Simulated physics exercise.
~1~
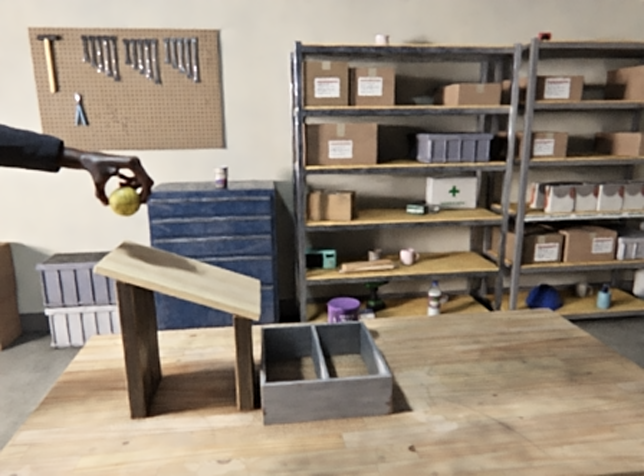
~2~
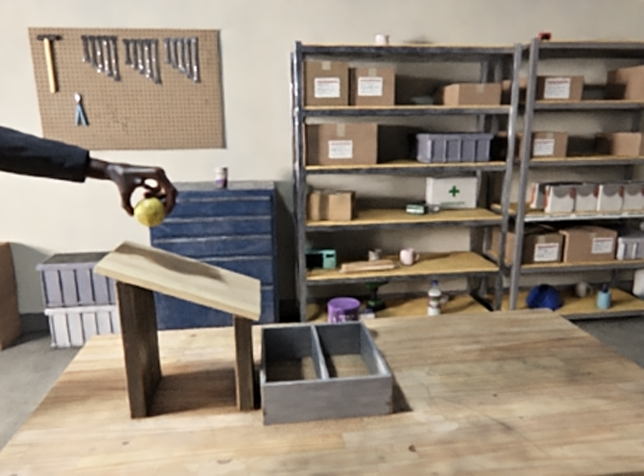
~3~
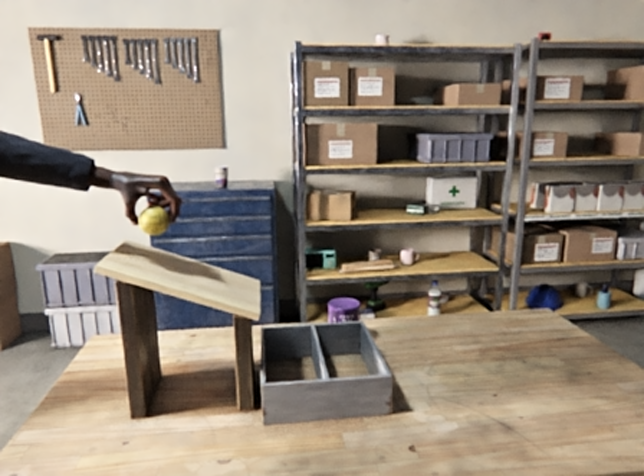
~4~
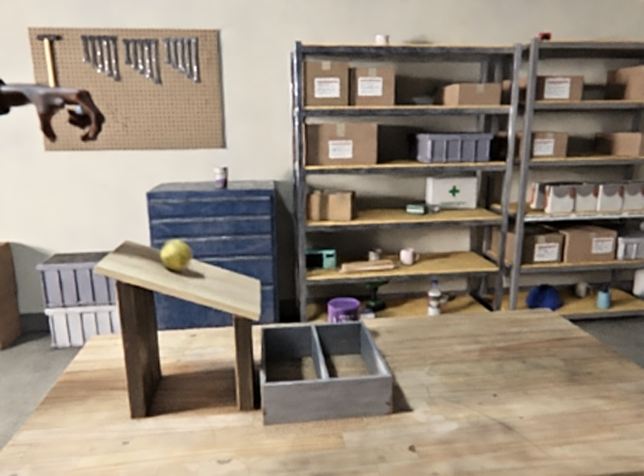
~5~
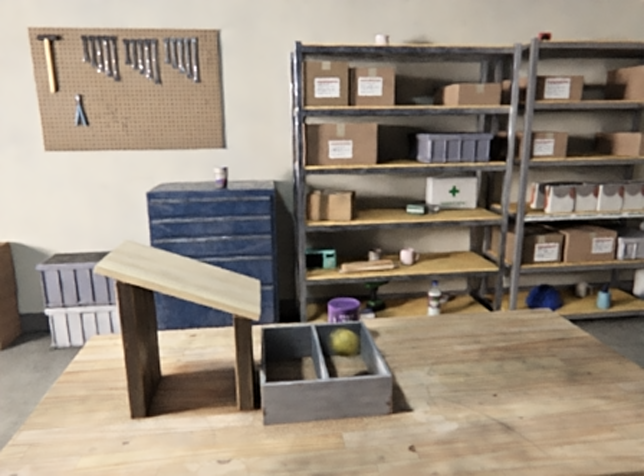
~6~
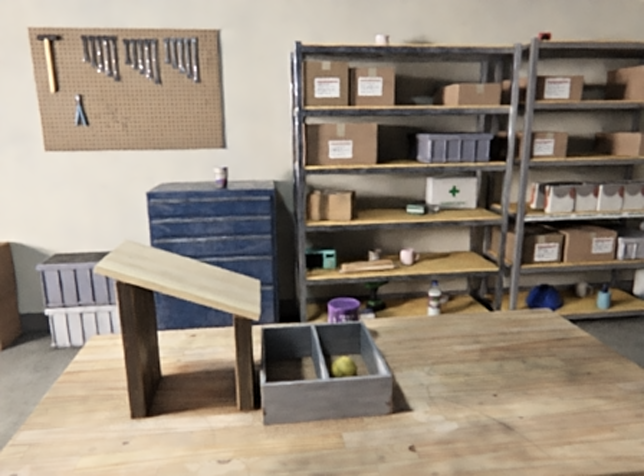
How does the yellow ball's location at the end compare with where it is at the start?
At the start the yellow ball is held in a hand above the raised end of the sloping board. At the end it is lower and farther right, inside the tray's farther bay.
